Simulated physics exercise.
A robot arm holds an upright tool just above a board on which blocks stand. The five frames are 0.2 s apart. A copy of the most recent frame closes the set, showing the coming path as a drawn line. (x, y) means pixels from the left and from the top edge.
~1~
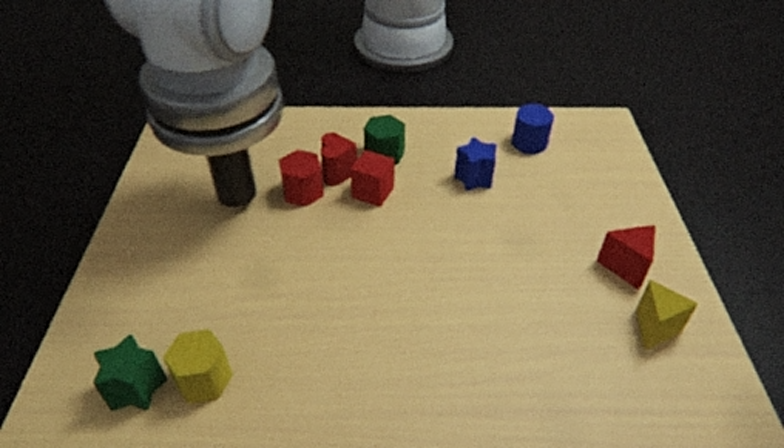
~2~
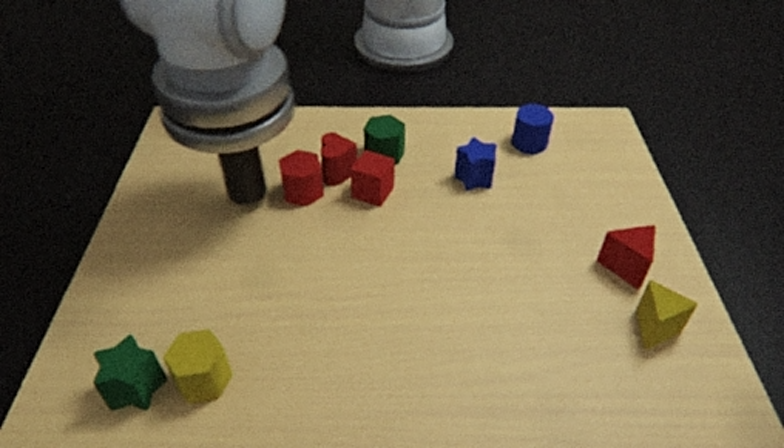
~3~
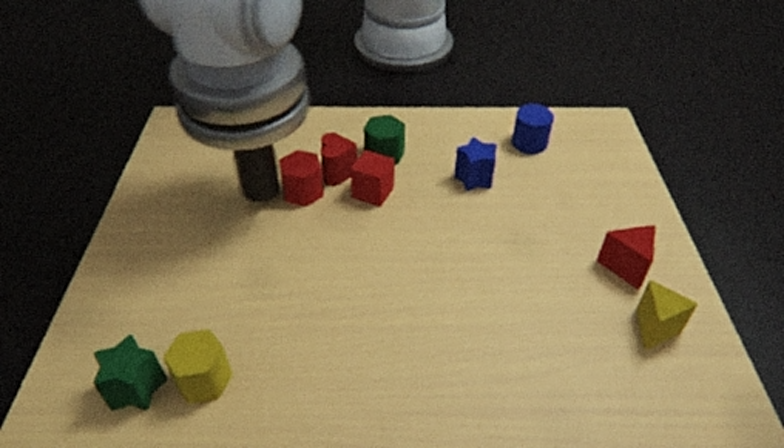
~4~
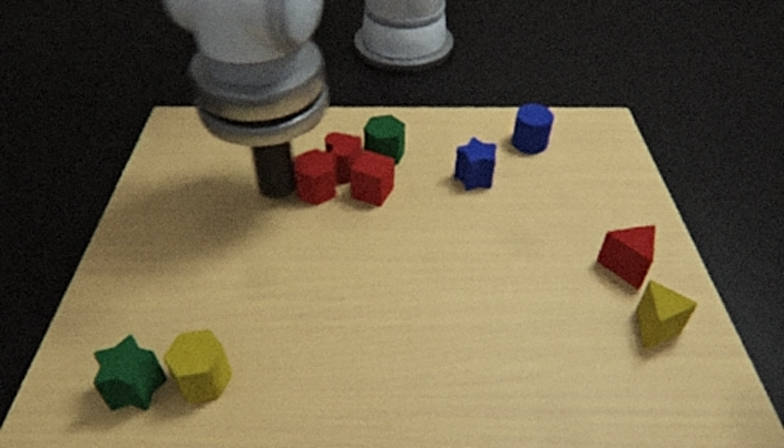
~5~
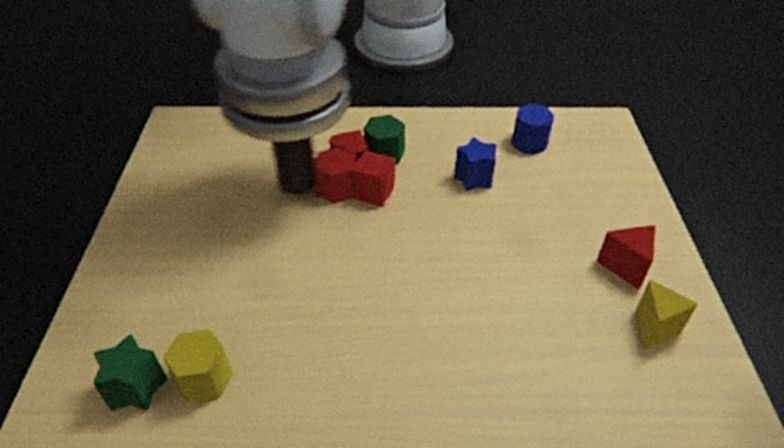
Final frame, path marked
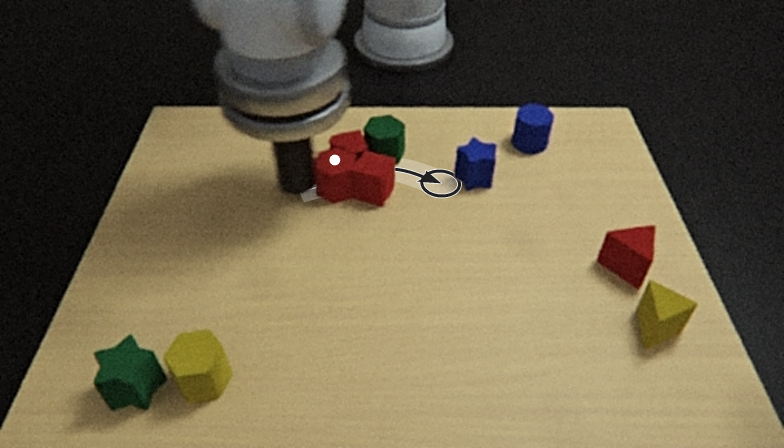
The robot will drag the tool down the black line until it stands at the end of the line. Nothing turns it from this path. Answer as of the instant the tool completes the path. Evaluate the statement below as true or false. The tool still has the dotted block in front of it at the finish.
My answer: True.
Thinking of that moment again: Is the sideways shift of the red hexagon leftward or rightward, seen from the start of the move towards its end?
The answer is right.
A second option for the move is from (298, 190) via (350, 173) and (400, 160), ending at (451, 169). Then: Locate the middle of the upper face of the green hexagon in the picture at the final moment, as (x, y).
Located at (442, 94).
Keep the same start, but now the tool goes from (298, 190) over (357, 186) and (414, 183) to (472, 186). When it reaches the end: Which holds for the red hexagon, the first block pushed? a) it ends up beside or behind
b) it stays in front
My answer is option b.
Drawn move, from (298, 190) via (347, 177) and (395, 169), ending at (441, 183); the dot is on the red hexagon.
What follows on the original path. One third of the way, tool at (348, 168); red hexagon at (384, 157), turned 30° clockwise; red heart block at (377, 132), turned 40° anticlockwise; red square at (415, 170), turned 15° clockwise; green hexagon at (401, 118).
Two thirds of the way, tool at (395, 161); red hexagon at (427, 158), turned 65° clockwise; red heart block at (417, 121), turned 65° anticlockwise; red square at (441, 180), turned 50° clockwise; green hexagon at (426, 103), turned 35° anticlockwise.
At the end, tool at (441, 175); red hexagon at (466, 177), turned 105° clockwise; red heart block at (428, 123), turned 90° anticlockwise; red square at (457, 202), turned 90° clockwise; green hexagon at (428, 102), turned 45° anticlockwise; blue circle still.
